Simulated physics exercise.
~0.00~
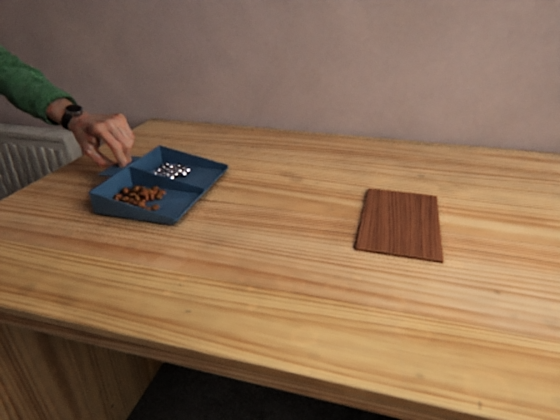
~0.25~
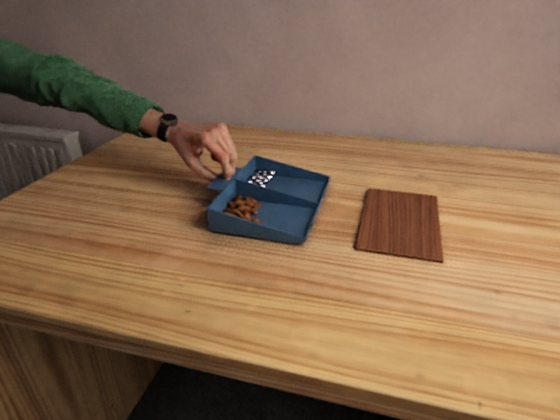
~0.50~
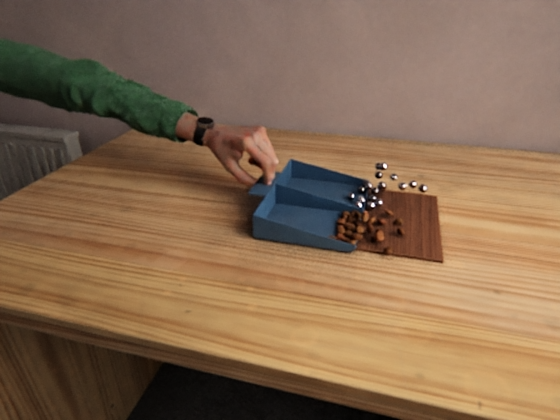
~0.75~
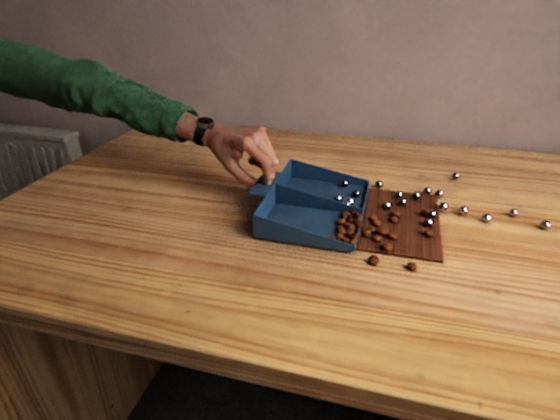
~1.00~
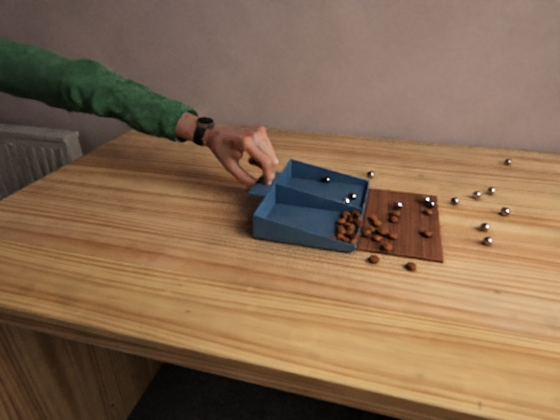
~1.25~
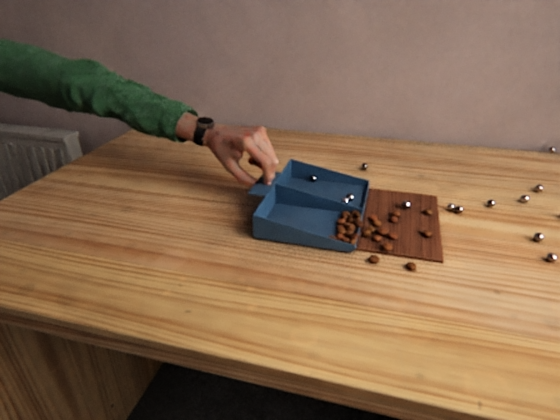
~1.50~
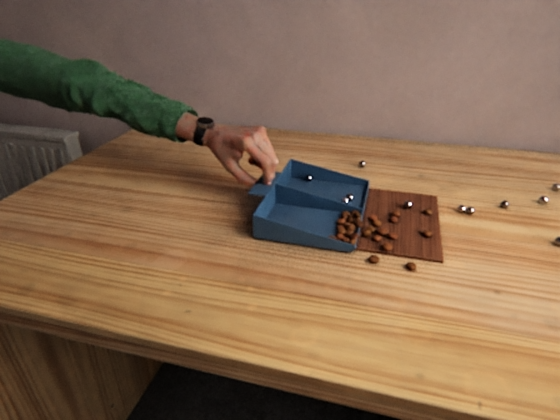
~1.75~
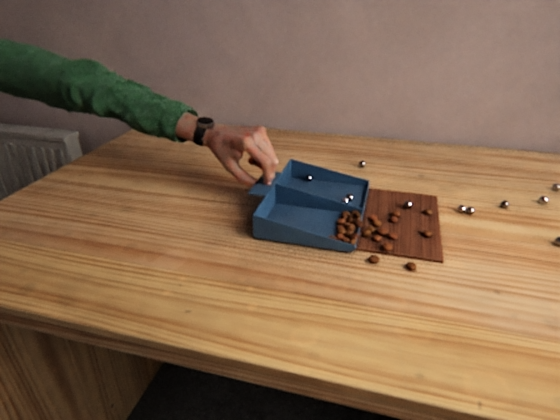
A hand slides a blue tray right until it stops, spilling brown nuggets and silvery balls.
